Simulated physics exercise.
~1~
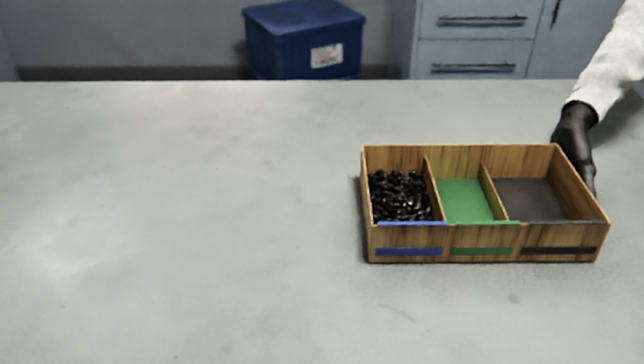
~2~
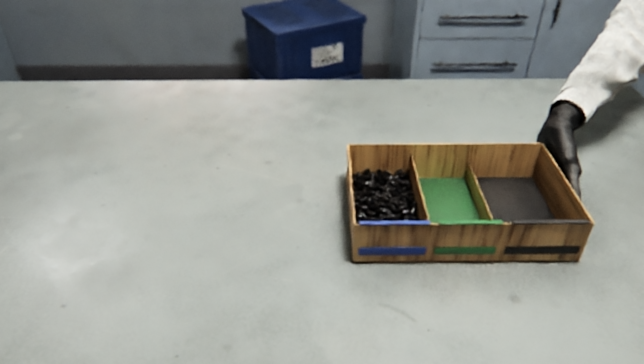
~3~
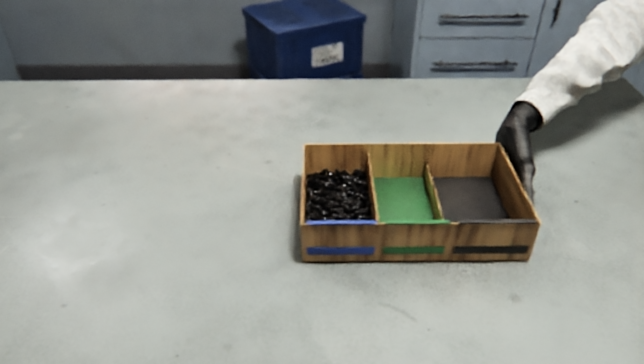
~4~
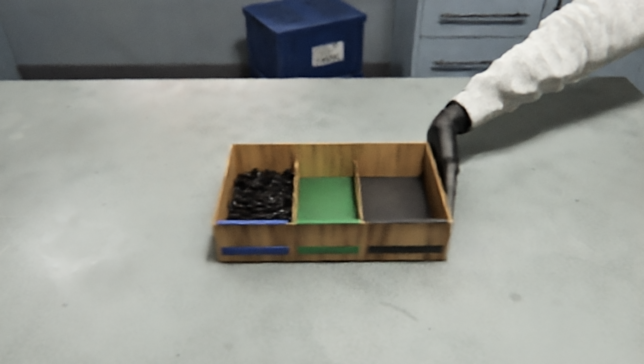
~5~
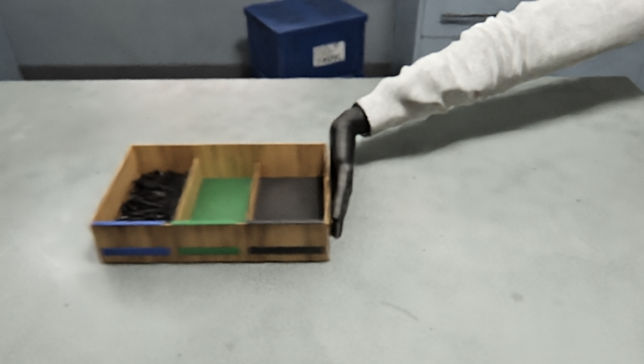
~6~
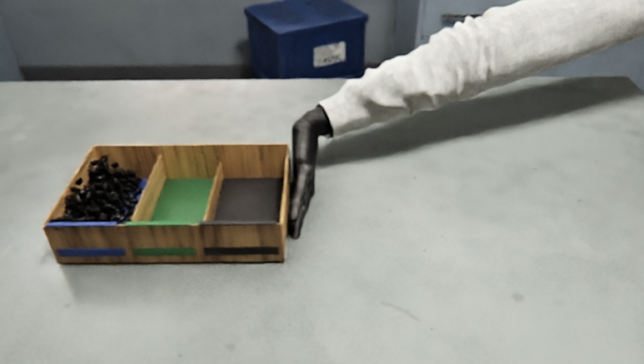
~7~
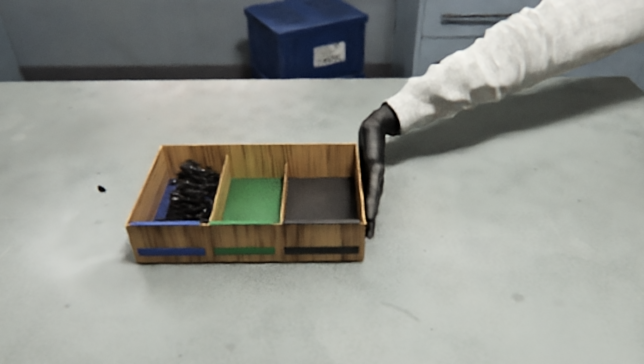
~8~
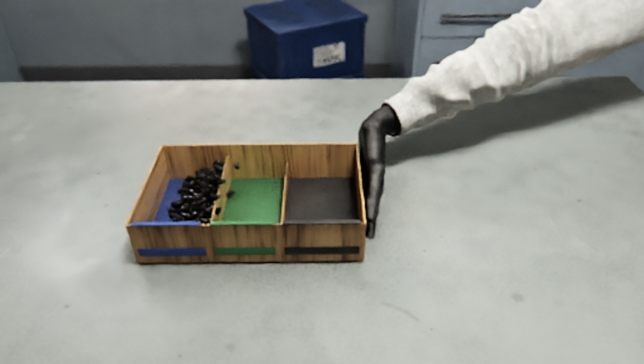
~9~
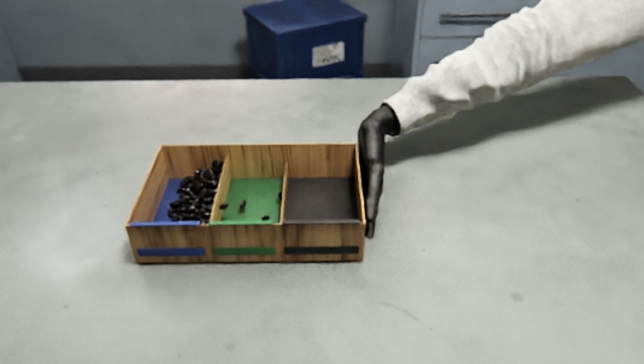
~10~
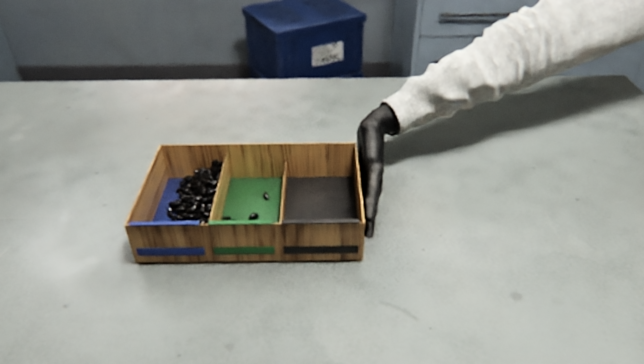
A gloved hand slides a tray left, then right, spilling a few black beans into green.
